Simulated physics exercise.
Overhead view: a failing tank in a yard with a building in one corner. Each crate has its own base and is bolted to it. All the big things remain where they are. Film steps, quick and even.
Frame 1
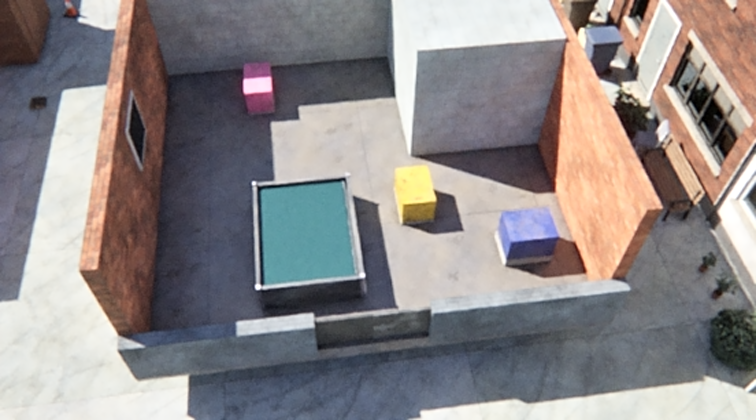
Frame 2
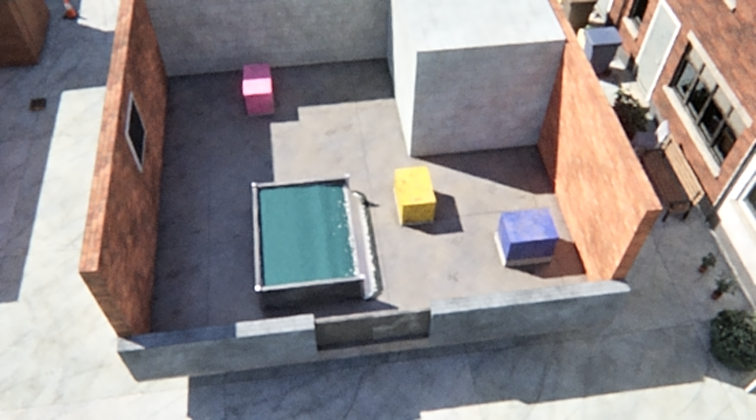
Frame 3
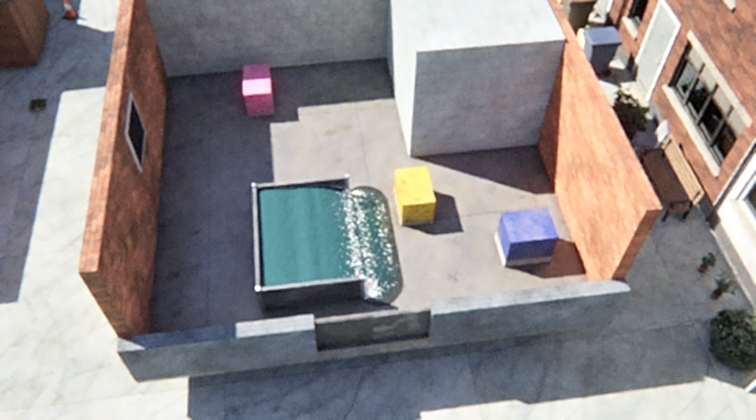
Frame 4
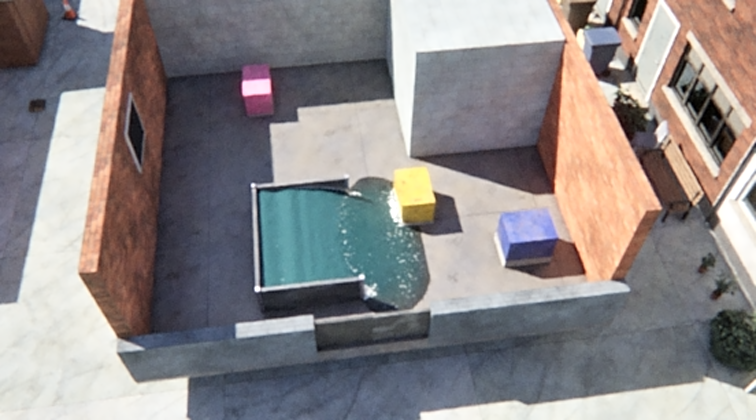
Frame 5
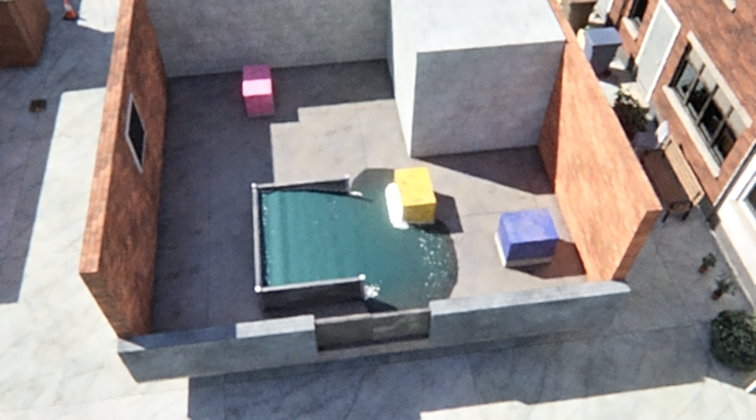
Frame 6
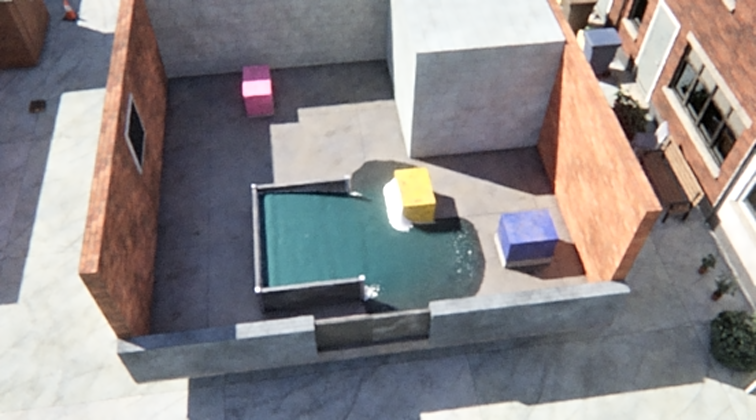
A tank of teal water stood in a walled yard until its right side gave way, and the water poured out across the ground, reaching the yellow box and spreading toward the blue one.
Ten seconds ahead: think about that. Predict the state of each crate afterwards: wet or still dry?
Afterwards, the blue crate is wet; the pink crate is wet; the yellow crate is wet.
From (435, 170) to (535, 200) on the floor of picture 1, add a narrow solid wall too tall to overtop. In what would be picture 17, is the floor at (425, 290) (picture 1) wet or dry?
My call: Soaked.
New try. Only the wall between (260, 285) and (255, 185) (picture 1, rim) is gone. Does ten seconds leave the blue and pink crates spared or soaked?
As I see it, blue stays clear and pink is doused.
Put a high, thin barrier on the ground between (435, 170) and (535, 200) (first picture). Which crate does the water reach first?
It is the one in yellow.
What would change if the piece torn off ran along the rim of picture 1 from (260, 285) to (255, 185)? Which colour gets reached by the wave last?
Answer: The yellow crate.
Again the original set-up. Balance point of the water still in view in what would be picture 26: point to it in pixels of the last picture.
I'd point to (432, 227).
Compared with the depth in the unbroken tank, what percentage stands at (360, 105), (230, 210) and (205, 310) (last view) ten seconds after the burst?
In order: Roughly 4, 2 and 2 in a hundred.
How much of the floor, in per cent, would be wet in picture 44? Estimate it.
Roughly 65 percent, I reckon.
A moment on, water covers 25 % of the floor; the blue crate water round its plinth, the pink crate not reached, the yellow crate water round its plinth.
Next, water covers 40 % of the floor; the blue crate water round its plinth, the pink crate not reached, the yellow crate water round its plinth.
Then, water covers 50 % of the floor; the blue crate water round its plinth, the pink crate water round its plinth, the yellow crate water round its plinth.
Later, water covers 65 % of the floor; the blue crate water round its plinth, the pink crate water round its plinth, the yellow crate water round its plinth.
In the end, water covers 90 % of the floor; the blue crate was topped, the pink crate was topped, the yellow crate was topped.
